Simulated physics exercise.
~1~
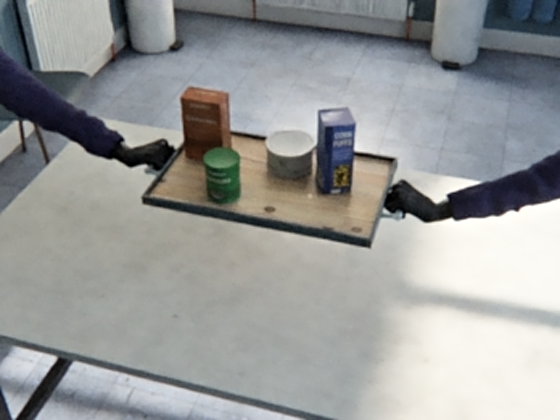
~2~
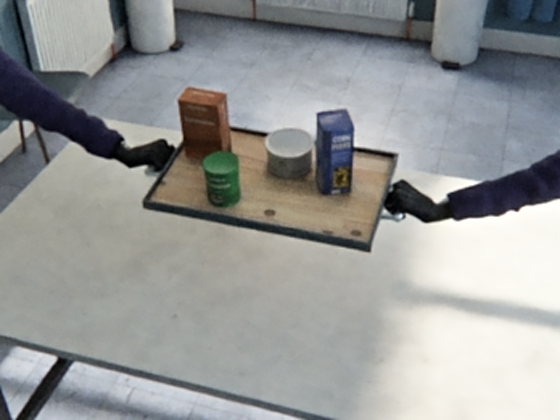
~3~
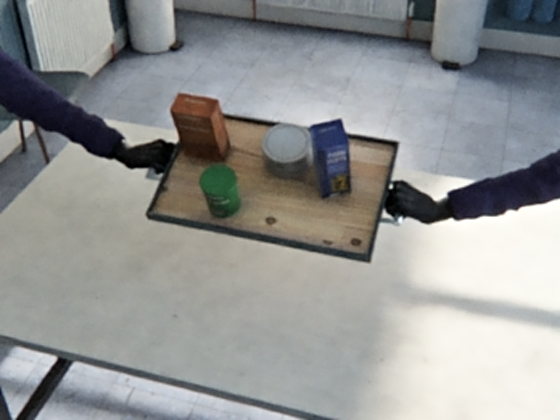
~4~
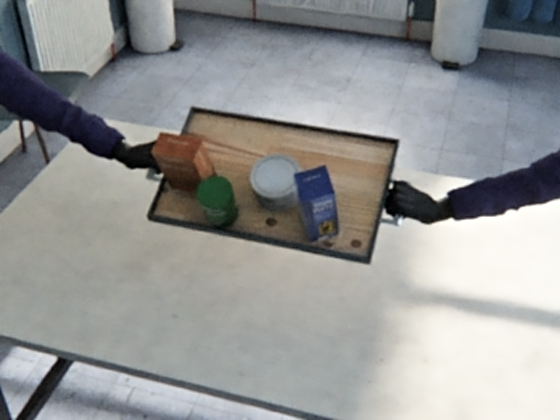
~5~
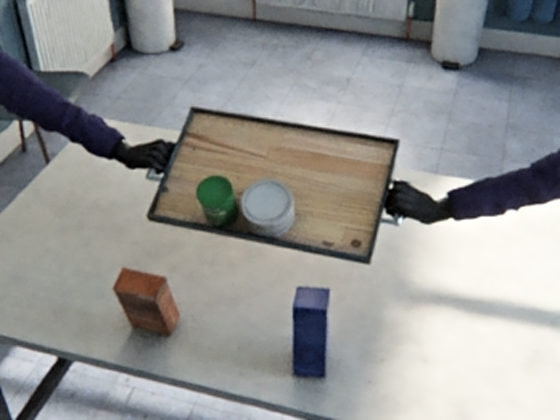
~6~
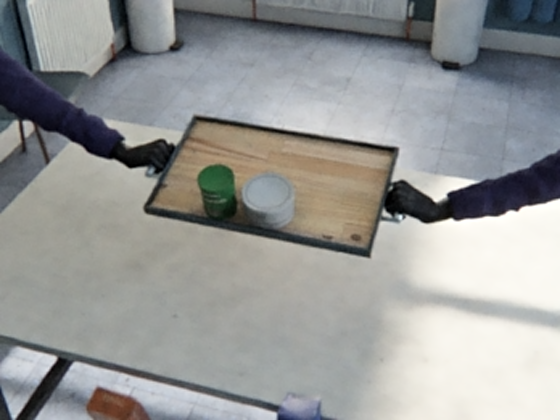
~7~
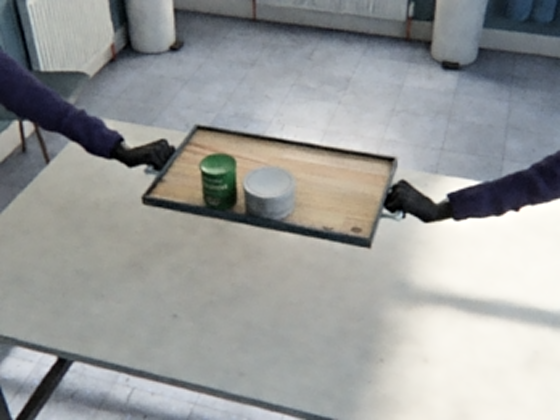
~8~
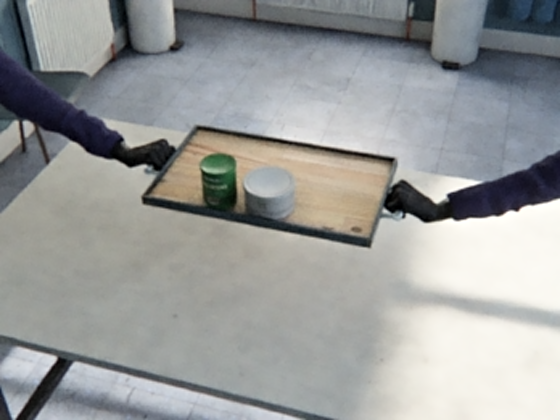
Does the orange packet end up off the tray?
Yes, the orange packet goes over the near edge as the tray is tipped and is no longer on it at the end.
Above a pale table in a tiled room, two gloved hands tip a tray towards the near side, and an orange packet and a blue carton topple over its edge while a green tin and a white tub slide but stay aboard as it levels.
